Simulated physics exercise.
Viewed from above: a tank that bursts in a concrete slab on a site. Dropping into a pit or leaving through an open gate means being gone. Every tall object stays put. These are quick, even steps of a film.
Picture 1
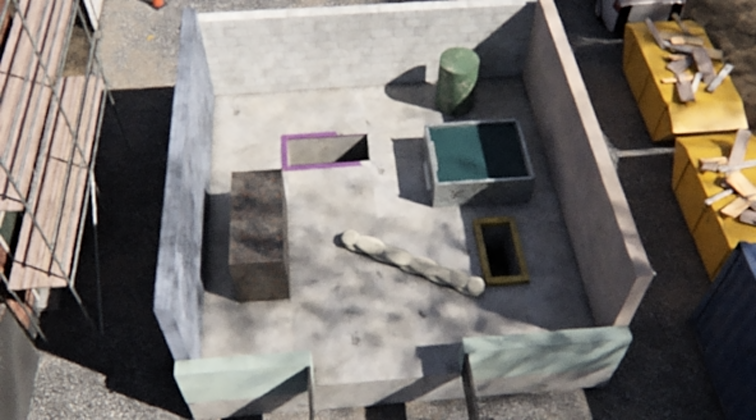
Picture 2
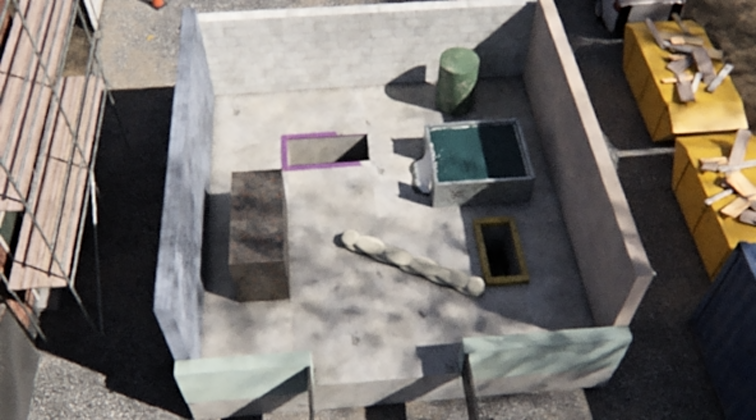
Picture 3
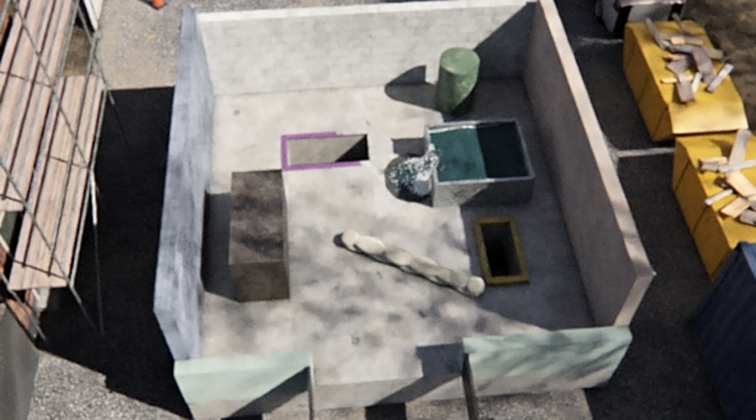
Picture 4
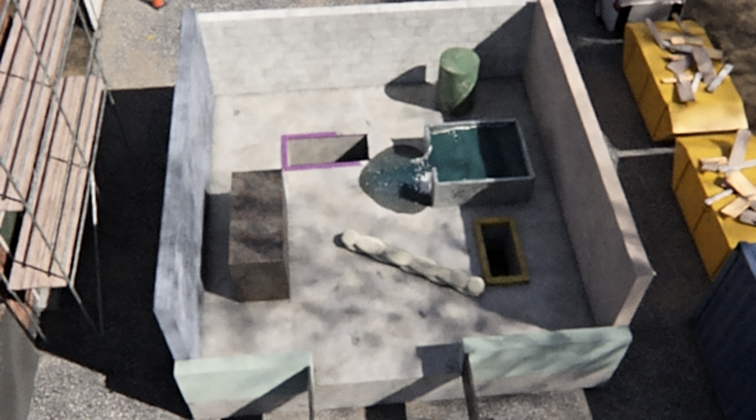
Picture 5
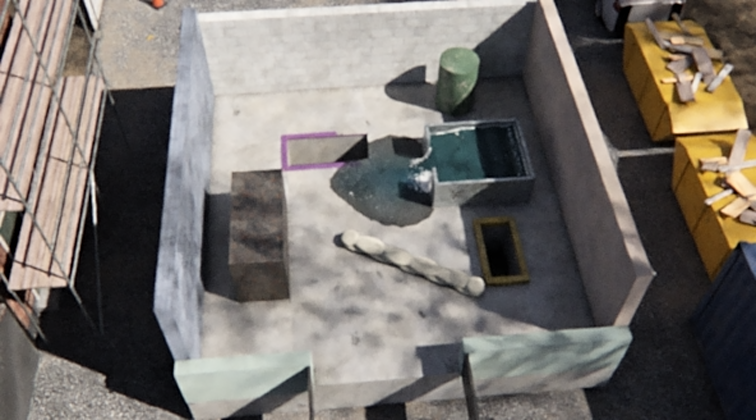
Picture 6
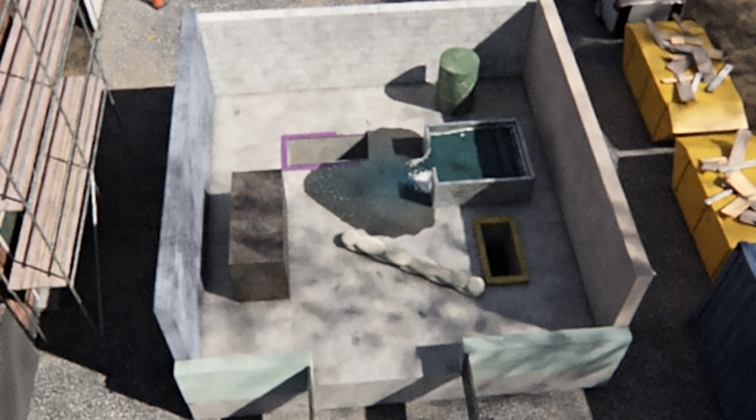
We see a walled concrete slab from above, with a tank of teal water standing whole near a green barrel; water then bursts from its left side and spreads leftward across the floor in a widening dark pool.
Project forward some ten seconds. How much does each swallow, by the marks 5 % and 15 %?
The gate holds five to fifteen per cent; the purple pit clears fifteen per cent; the yellow pit never reaches five per cent.
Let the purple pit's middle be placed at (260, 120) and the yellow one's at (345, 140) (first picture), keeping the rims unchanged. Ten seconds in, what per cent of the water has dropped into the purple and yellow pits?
Of everything, purple catches 20 per cent while yellow catches 6 per cent.
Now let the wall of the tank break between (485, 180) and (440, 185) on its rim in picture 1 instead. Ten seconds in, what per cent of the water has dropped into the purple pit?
The purple pit takes 15 per cent.
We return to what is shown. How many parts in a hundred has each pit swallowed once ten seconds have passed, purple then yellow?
Near 32 in a hundred, followed by near 0 in a hundred.
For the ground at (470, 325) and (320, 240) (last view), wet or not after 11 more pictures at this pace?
First spot spared; second spot swamped.
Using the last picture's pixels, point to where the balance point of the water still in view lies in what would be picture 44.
My guess is about (352, 196).
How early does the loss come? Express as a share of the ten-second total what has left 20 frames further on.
Near 40 in a hundred.
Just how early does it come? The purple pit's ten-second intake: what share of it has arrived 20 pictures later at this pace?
Roughly 50 per cent.
A moment on, water covers 20 % of the floor; the gate 0 %, the purple pit 5 %, the yellow pit 0 %.
Next, water covers 25 % of the floor; the gate 0 %, the purple pit 11 %, the yellow pit 0 %.
Then, water covers 40 % of the floor; the gate 1 %, the purple pit 16 %, the yellow pit 0 %.
Later, water covers 50 % of the floor; the gate 5 %, the purple pit 22 %, the yellow pit 0 %.
In the end, water covers 60 % of the floor; the gate 10 %, the purple pit 31 %, the yellow pit 0 %.
